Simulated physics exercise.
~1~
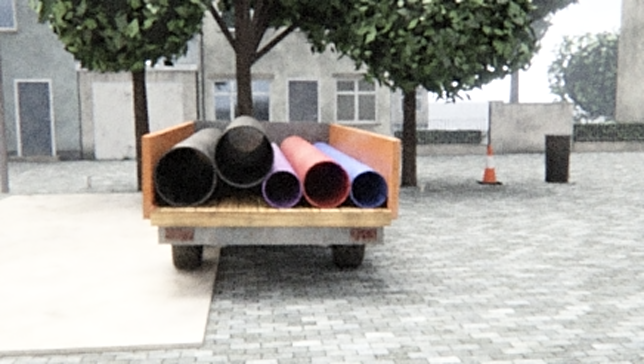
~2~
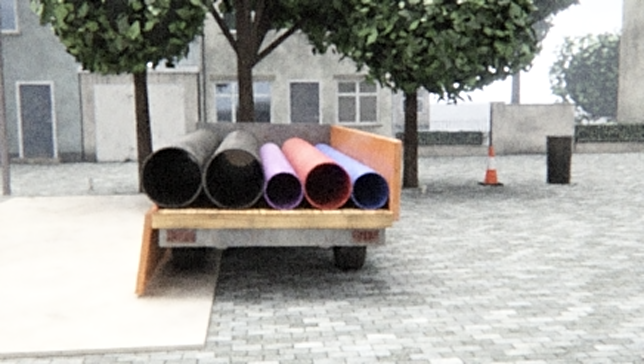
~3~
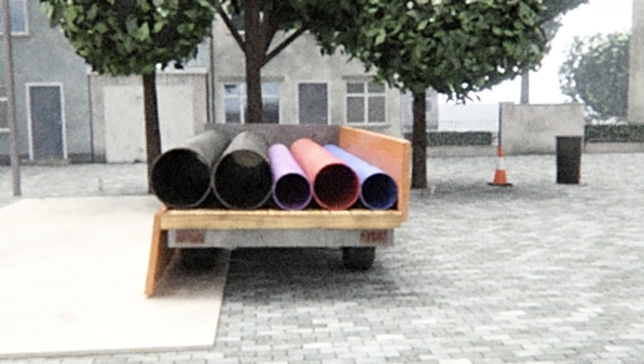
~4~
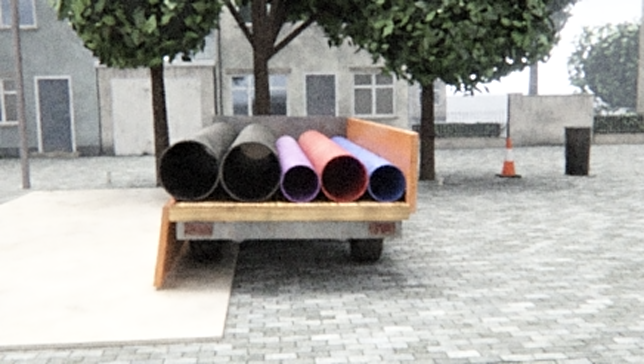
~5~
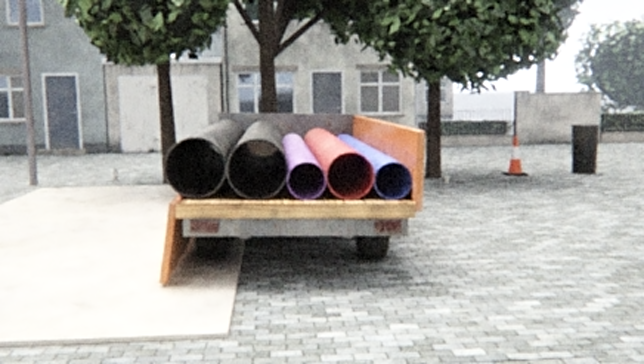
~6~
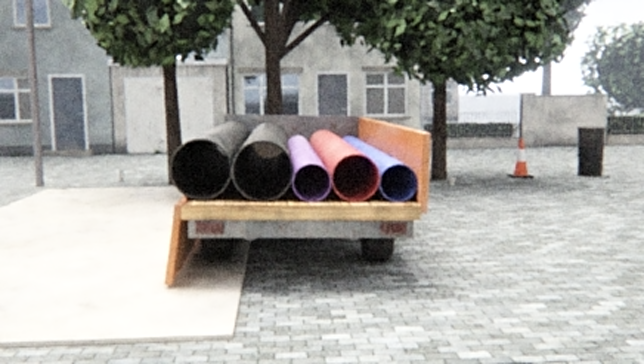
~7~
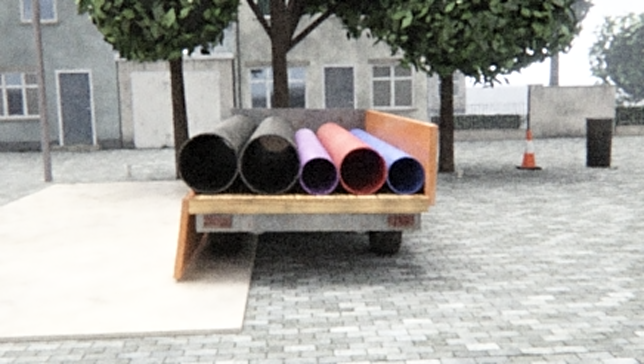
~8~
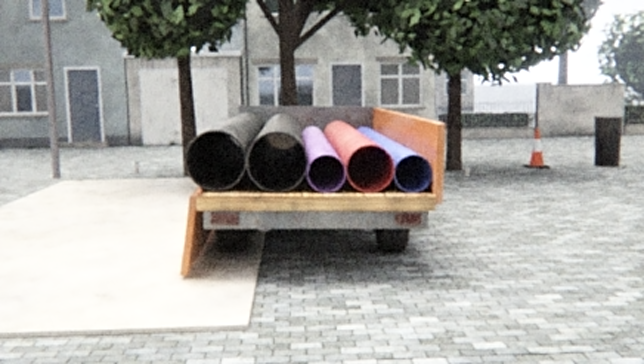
At the start, a low trailer stands on a paved square with its tail towards us, carrying two black pipes, then a purple, a red and a blue one, between orange drop sides. One of the black pipes sits slightly higher than the rest. The left drop side then swings down and hangs below the deck, and the raised black pipe settles lower beside its neighbour. The view pans slightly left, so the trailer drifts to the right. Nothing rolls off, and at the end all five pipes still lie side by side on the deck.
